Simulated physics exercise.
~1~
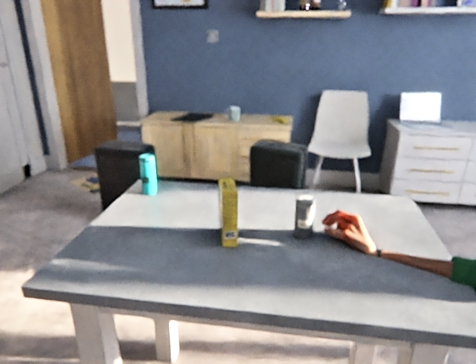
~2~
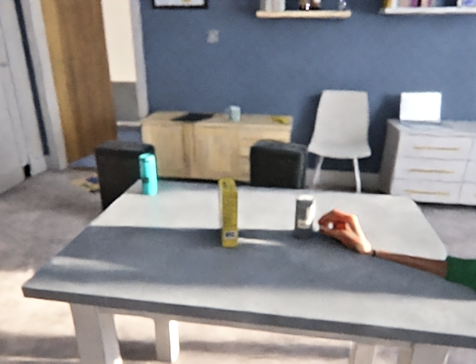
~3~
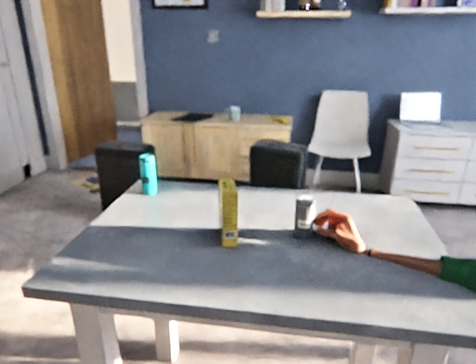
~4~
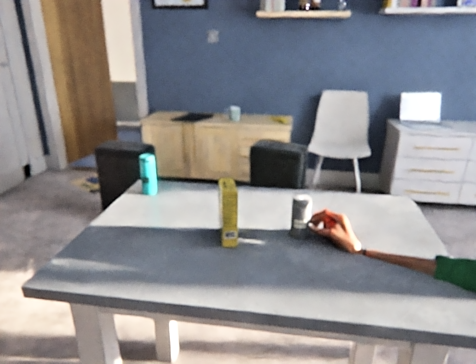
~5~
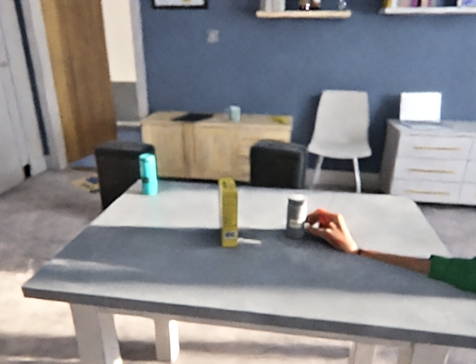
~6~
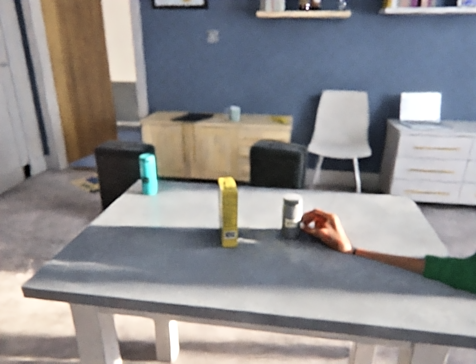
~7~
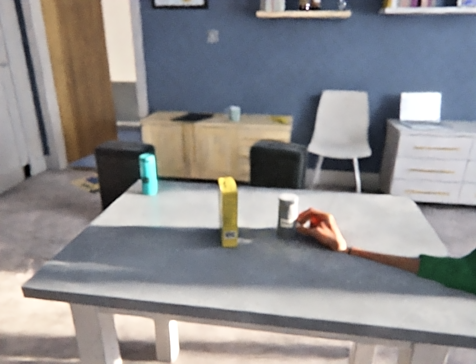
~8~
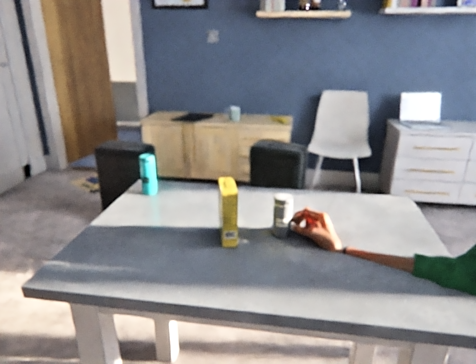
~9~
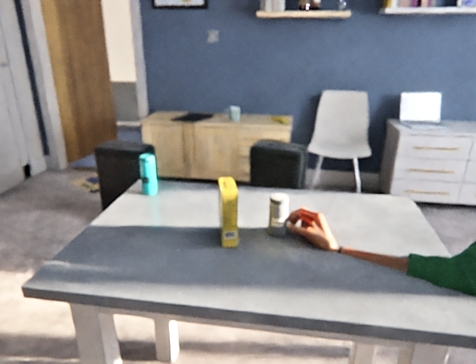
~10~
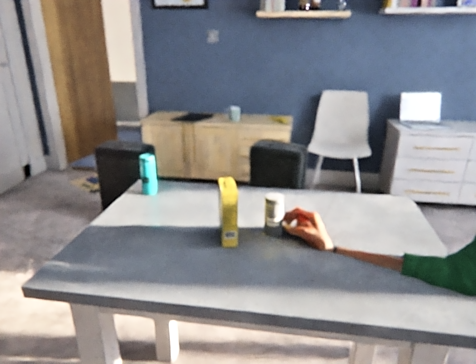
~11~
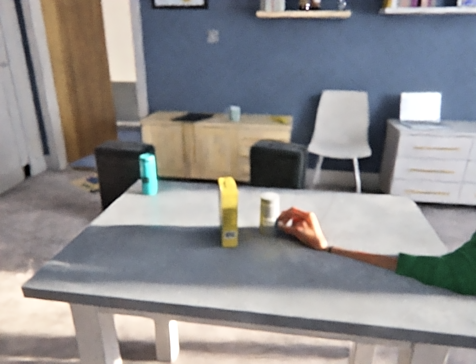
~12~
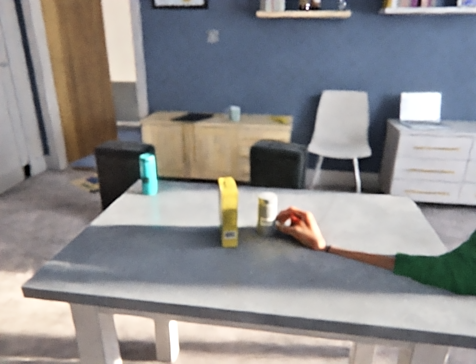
In a room with a blue wall, a hand in a green sleeve slowly pushed a small grey shaker leftward across a table toward a yellow packet, and it ended still upright near the packet, while the turquoise shaker never moved.
